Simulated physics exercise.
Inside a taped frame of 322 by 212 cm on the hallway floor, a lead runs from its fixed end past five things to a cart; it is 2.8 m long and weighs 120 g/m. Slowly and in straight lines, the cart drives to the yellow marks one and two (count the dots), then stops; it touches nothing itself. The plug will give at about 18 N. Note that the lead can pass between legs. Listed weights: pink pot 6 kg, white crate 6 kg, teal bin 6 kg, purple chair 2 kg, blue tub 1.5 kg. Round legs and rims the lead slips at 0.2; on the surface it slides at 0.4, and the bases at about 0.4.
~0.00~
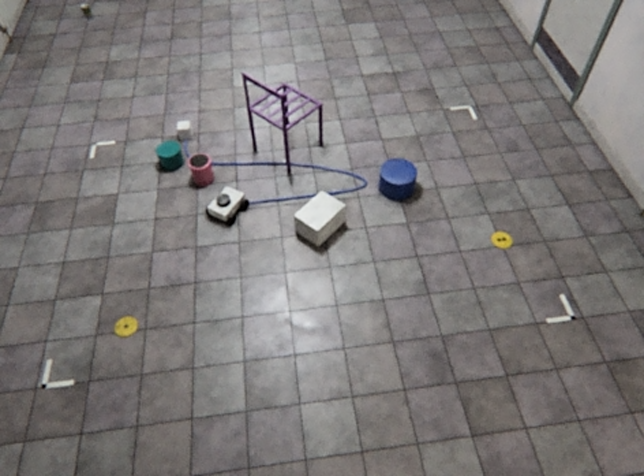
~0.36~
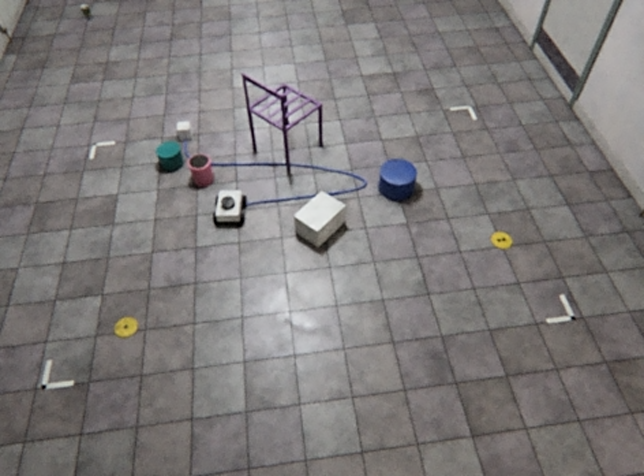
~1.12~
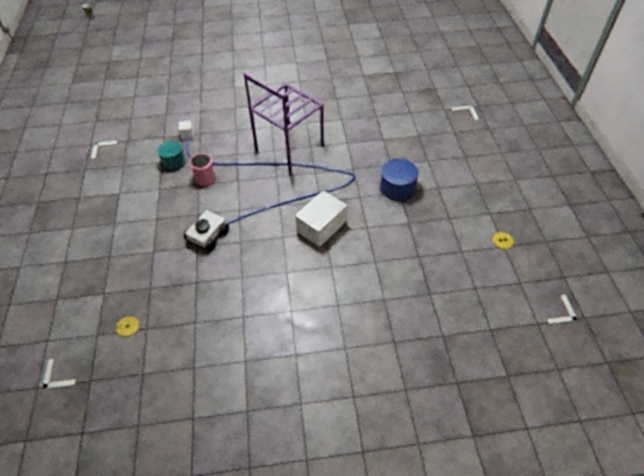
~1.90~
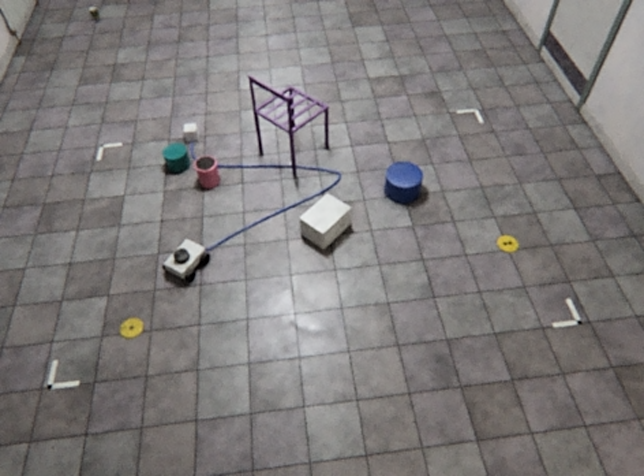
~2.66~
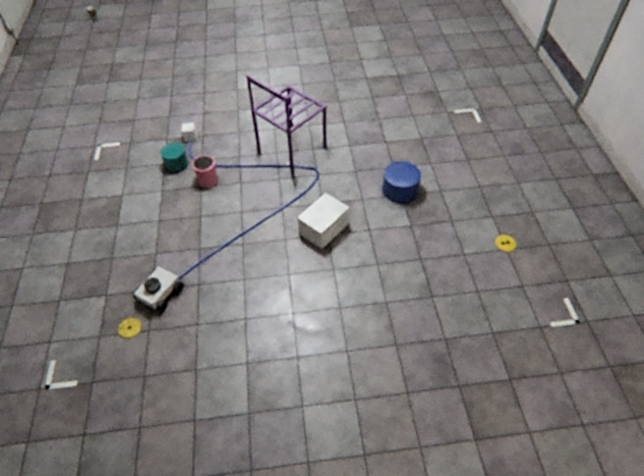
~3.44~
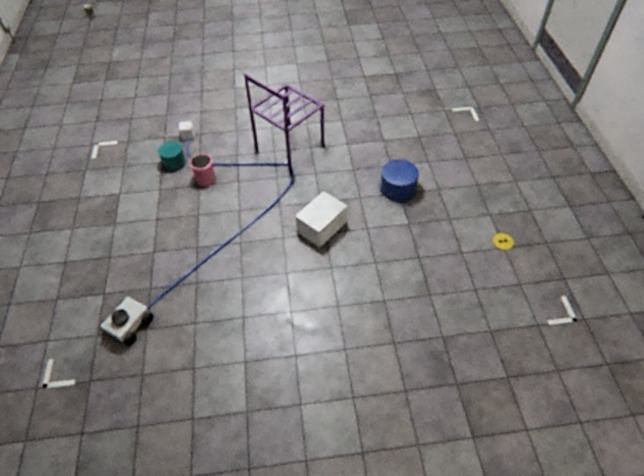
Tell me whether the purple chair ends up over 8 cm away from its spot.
It does not remain.
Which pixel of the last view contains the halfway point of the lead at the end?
I'd point to close to (298, 231) in the last picture.
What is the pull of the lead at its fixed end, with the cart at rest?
It comes out close to 18 N.
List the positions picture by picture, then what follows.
The first picture shows purple chair (285, 105); marks (126, 327) (502, 240); lead runs through (272, 200); cart (232, 205).
In the second picture, lead runs through (272, 201); cart (232, 207).
In the third picture, lead runs through (250, 214); cart (212, 230).
In the fourth picture, lead runs through (229, 237); cart (192, 259).
In the fifth picture, lead runs through (317, 178) (202, 261); cart (165, 287).
The sixth picture shows purple chair (286, 106); lead runs through (285, 191) (233, 238) (172, 287); cart (134, 318).
After 5.4 s, cart at (225, 303), lead slack at the fixed end; nothing else has moved.
After 7.3 s, cart at (327, 280), lead slack at the fixed end; nothing else has moved.
After 9.2 s, cart at (423, 258), lead slack at the fixed end; nothing else has moved.
After 11.1 s, cart at (491, 241), 17 N at the fixed end; purple chair 18 cm off its start.
After 11.5 s, cart at (491, 241), 18 N at the fixed end; purple chair 18 cm off its start at (270, 118).
